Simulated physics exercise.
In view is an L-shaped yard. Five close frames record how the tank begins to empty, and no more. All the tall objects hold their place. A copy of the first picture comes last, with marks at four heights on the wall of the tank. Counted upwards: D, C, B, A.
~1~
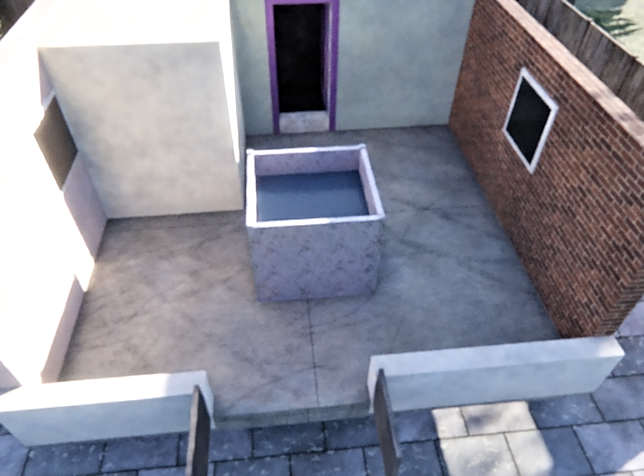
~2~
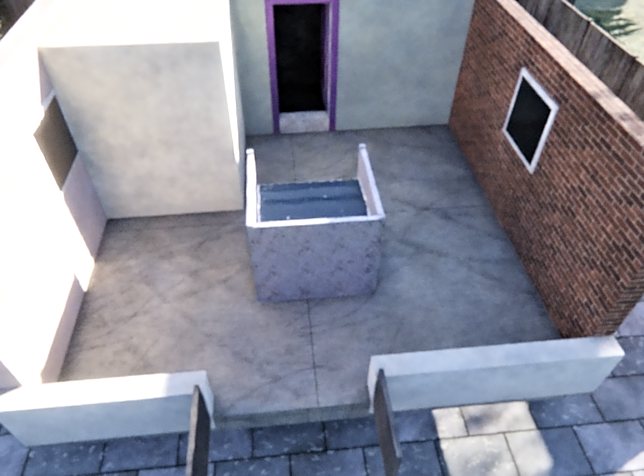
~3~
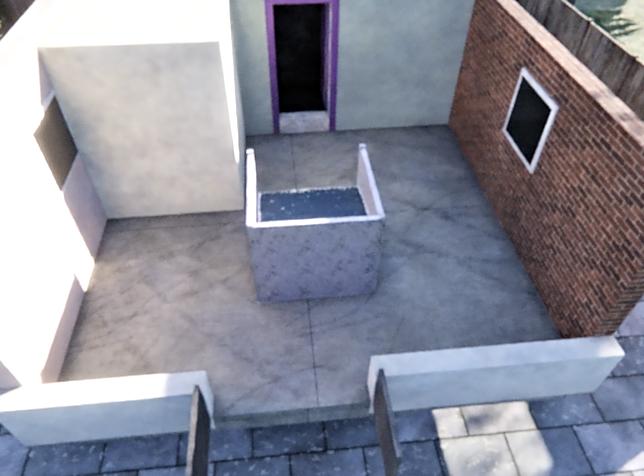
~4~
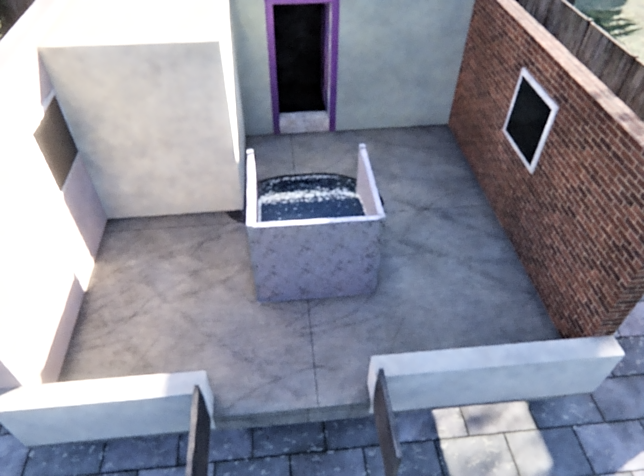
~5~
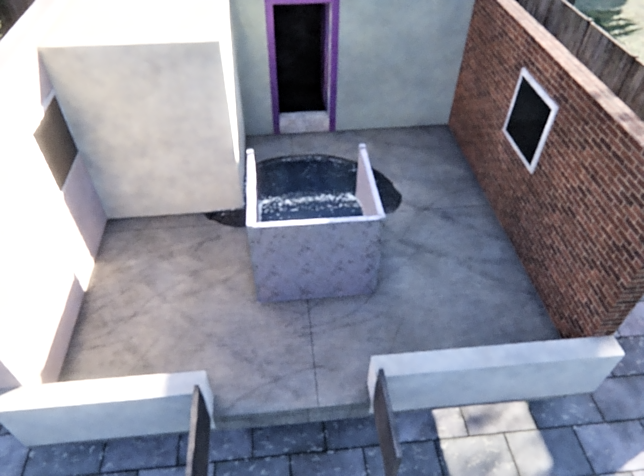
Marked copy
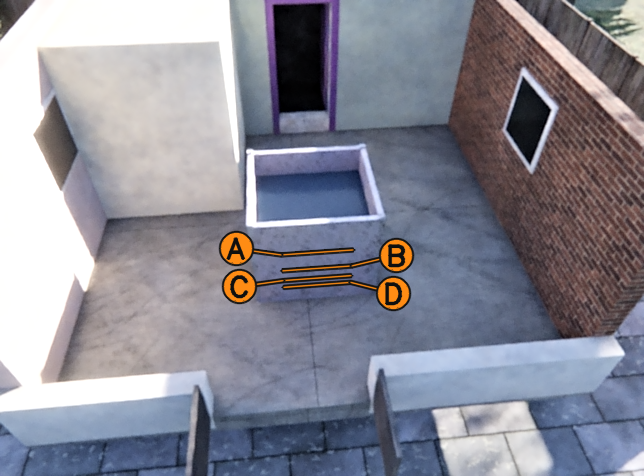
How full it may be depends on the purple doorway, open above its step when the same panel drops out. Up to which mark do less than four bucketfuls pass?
Choose B.
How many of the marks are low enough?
Three of them.
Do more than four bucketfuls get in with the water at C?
No, not at all.
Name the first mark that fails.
Mark A.
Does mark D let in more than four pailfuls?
No, that is safe.
On the marked copy, A at (317, 252); B at (317, 268); C at (317, 278); D at (317, 284); from the bottom up D, C, B, A.
For mark A, about 10 bucketfuls get in.
For mark B, a bucket or two gets in.
For mark C, nothing gets over.
For mark D, nothing gets over.
